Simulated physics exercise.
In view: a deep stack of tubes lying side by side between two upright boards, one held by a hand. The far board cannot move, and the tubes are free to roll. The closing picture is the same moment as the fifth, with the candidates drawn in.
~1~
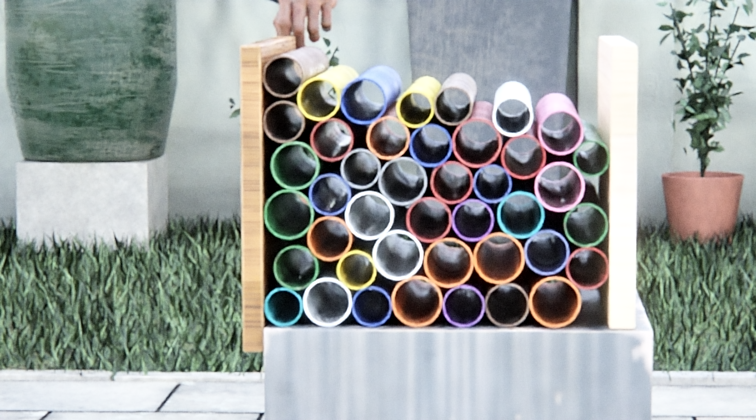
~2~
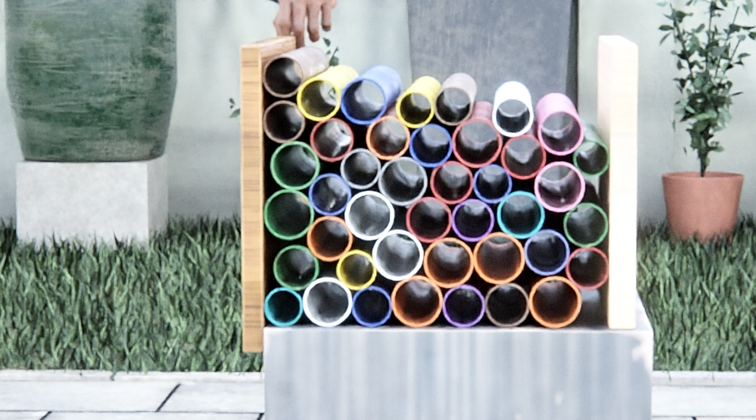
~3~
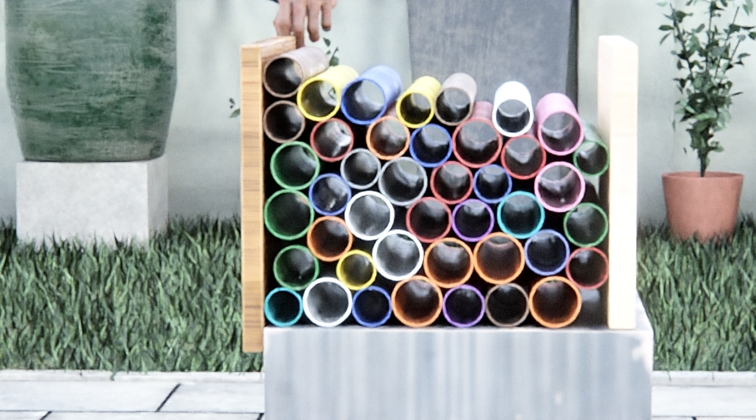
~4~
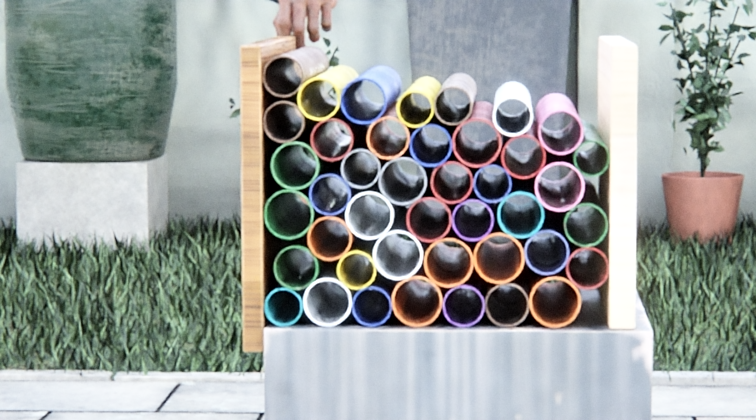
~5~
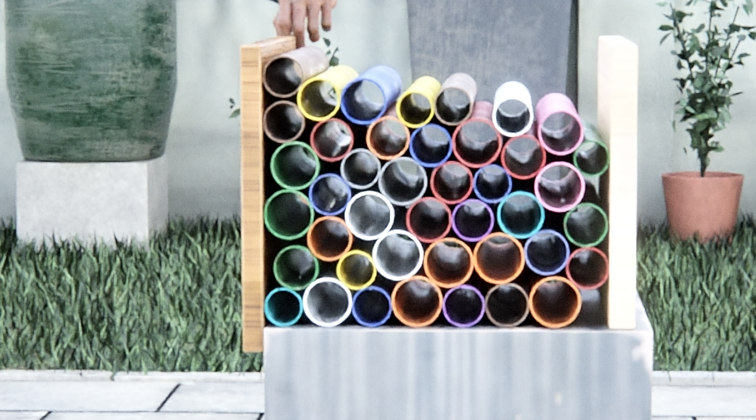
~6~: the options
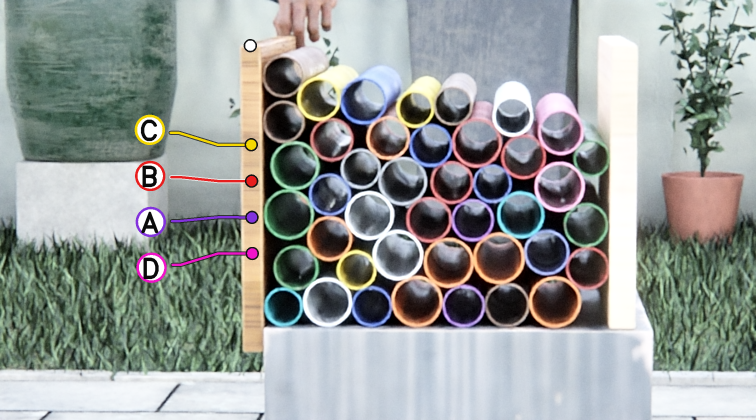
Colourful tubes lying still in a deep stack between two upright boards, a hand staying at the top of the left board.
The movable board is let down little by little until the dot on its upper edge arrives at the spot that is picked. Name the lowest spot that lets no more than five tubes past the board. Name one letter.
Stop at B.
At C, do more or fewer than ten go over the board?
It loses fewer than ten.
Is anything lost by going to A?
Yes, at A.
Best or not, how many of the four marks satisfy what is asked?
Two of the four.
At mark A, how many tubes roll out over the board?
At A the number is six.
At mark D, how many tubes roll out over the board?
At D the number is eleven.
On the marked copy, A at (252, 217); B at (252, 181); C at (251, 145); D at (252, 253); the white dot at (250, 46).
Following B. Soon after the start, top of the board (263, 109).
Later, top of the board (263, 180).
In the end, top of the board (263, 180), three out over the board.
As for the rest, A six out over the board; C one out over the board; D more than five out over the board.
